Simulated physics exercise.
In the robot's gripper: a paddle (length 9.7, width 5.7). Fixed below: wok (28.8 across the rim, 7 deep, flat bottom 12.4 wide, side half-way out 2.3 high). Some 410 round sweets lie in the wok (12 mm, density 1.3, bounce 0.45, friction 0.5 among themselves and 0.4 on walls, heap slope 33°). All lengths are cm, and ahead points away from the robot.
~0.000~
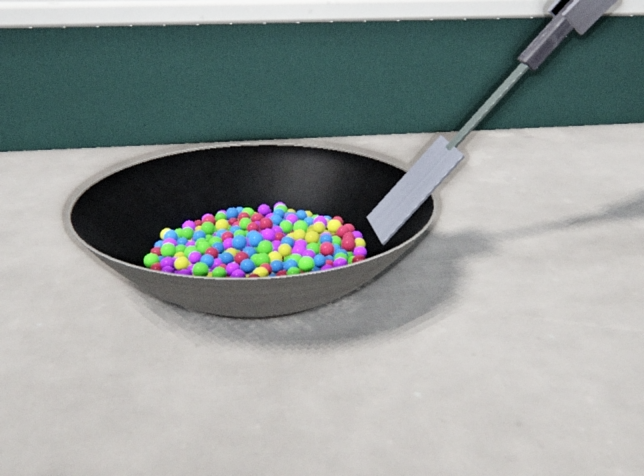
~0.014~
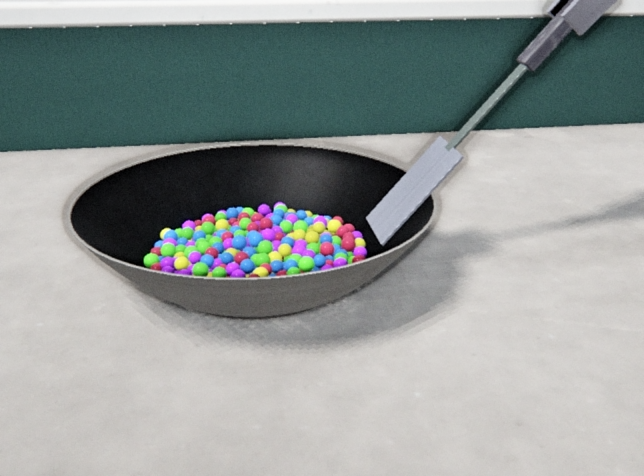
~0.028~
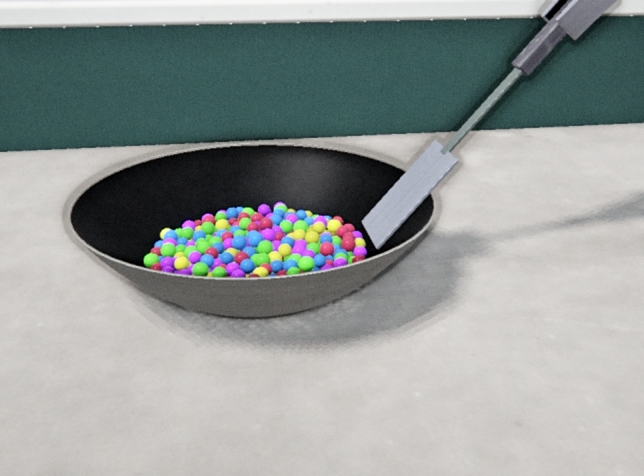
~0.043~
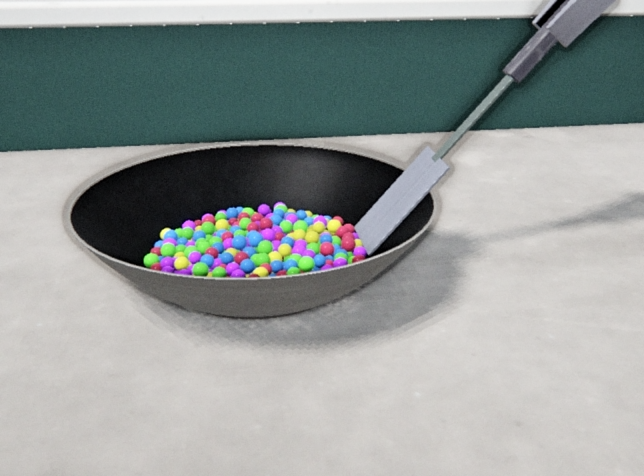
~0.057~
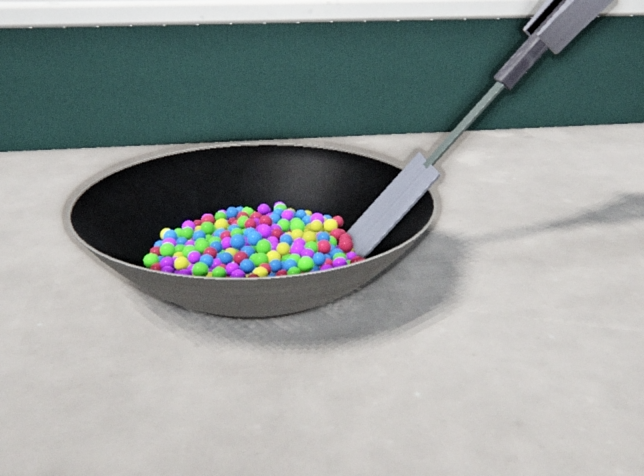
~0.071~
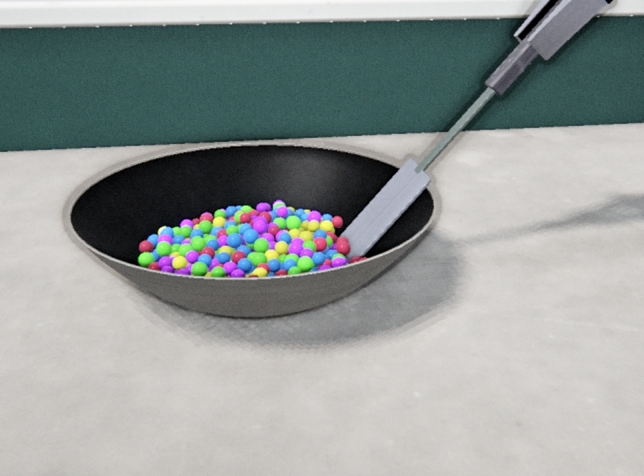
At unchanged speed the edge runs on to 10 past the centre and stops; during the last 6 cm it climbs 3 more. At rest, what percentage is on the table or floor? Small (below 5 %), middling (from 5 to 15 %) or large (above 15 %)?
On the table or floor the share is middling, from 5 to 15 %.
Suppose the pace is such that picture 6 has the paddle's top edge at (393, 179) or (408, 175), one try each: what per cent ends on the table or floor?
About 20 and 15 per cent.
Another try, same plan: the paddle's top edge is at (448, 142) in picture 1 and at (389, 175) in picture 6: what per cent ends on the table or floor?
About 20 per cent.
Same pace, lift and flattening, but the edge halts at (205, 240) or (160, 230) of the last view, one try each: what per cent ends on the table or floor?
Some 0 and 0 per cent.
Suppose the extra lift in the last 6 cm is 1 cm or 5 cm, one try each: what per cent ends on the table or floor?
Some 5 and 10 per cent.
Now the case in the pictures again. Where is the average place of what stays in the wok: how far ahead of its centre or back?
Some 3.0 cm ahead.
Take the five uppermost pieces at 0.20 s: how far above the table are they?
Some 4 cm.
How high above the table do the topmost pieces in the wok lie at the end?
Some 6.5 cm.
After 0.20 s, sloping 49°, highest piece 4 above the table; 407 in the wok.
After 0.33 s, sloping 49°, highest piece 7 above the table; 407 in the wok.
After 0.59 s, sloping 49°, highest piece 8 above the table; 366 in the wok, 33 on the table or floor, 8 on the blade or in flight.
After 1.64 s, sloping 49°, highest piece 6 above the table; 366 in the wok, 41 on the table or floor.
In the end, 366 in the wok, 41 on the table or floor. That is 10 % on the table or floor.
